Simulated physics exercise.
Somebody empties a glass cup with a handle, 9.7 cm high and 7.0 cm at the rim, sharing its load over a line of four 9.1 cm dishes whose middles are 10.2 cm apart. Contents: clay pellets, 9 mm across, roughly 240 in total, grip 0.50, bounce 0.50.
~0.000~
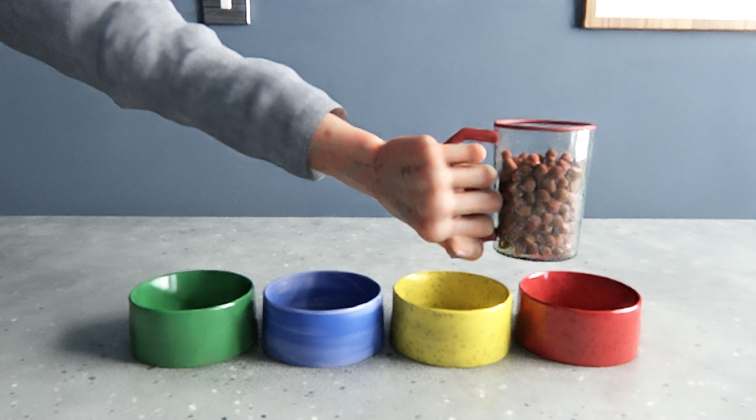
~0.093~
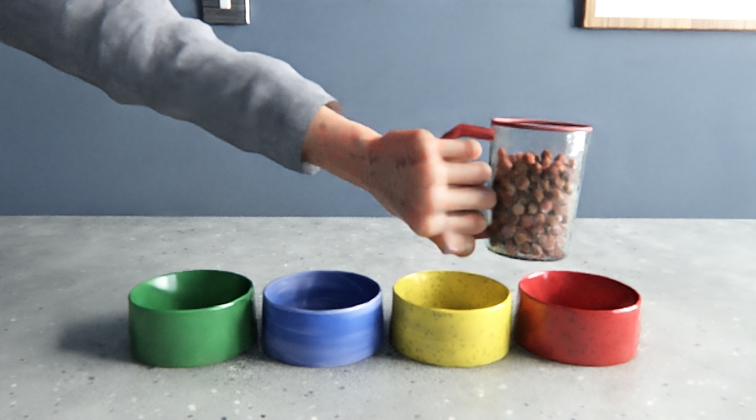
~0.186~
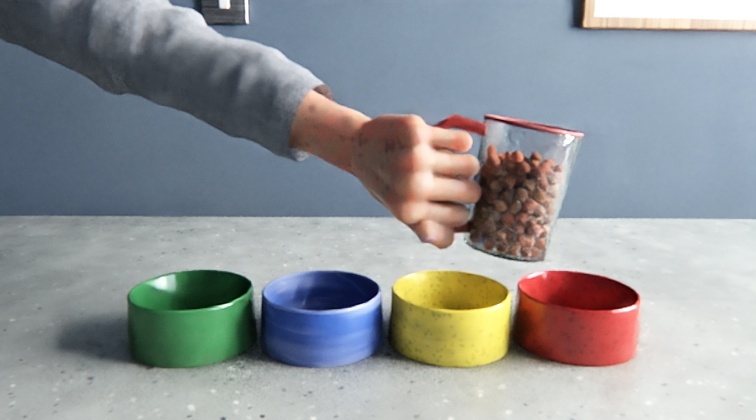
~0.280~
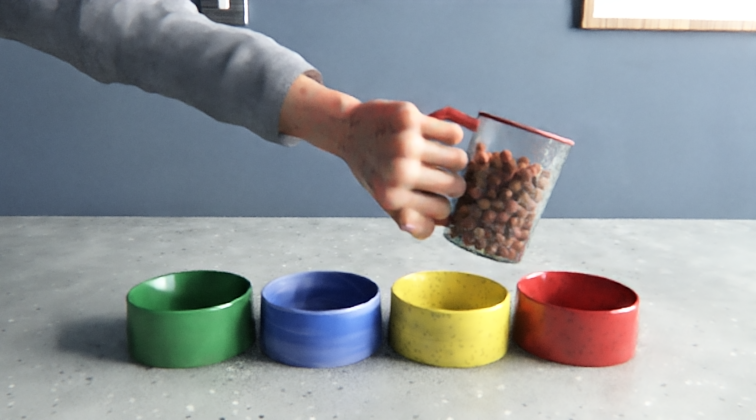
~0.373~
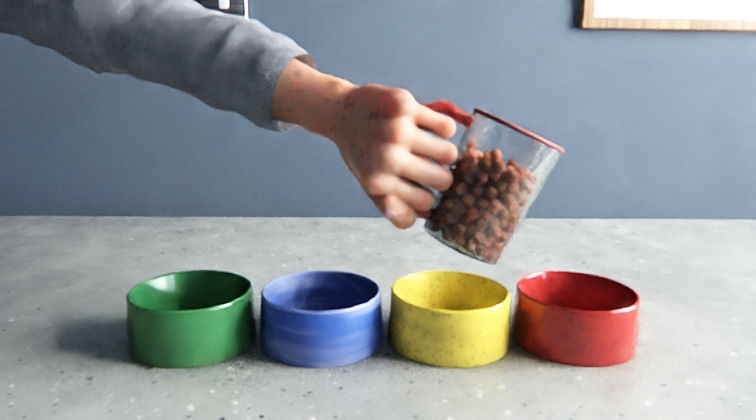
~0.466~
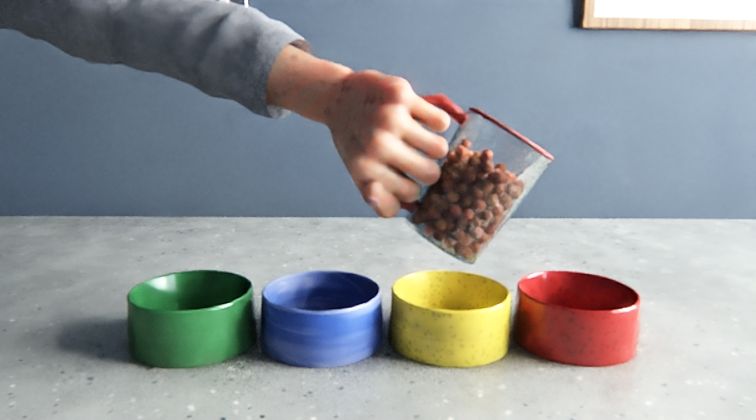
In this clip, a hand holds a clear cup of small reddish-brown pellets above a row of green, blue, yellow and red dishes, then moves it a short way left while steadily tilting its rim toward the right.
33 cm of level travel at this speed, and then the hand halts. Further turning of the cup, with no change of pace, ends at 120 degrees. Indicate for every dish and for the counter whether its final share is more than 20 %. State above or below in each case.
In each case: Red dish below, blue dish above, green dish below, yellow dish below, counter below.
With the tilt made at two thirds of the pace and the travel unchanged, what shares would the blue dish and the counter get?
Result: Blue dish 30, counter 10.
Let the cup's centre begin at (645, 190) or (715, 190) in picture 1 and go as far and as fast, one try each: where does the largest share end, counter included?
Yellow, then red.
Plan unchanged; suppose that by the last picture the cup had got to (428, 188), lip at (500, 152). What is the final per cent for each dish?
Per cent kept: Red 0, blue 0, green 100, yellow 0.
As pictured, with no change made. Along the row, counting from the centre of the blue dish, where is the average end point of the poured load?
I'd put it near 2 cm to the right of the dish's middle.
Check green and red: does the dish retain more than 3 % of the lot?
For the green dish, no, it doesn't; for the red dish, no, it doesn't.
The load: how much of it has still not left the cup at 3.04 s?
My guess is near 0 per cent.
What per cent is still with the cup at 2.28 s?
Roughly 0 per cent, give or take.
After 1.56 s, tilt 115 degrees; cup holds 75 %, blue 10 %, yellow 5 %.
After 2.28 s, tilt 120 degrees; cup holds 0 %, blue 80 %, yellow 10 %.
Then, at 3.04 s, tilt 120 degrees; cup holds 0 %, blue 80 %, yellow 10 %.
At rest (3.3 s), red 0 %, blue 80 %, green 0 %, yellow 10 %, counter 10 %.
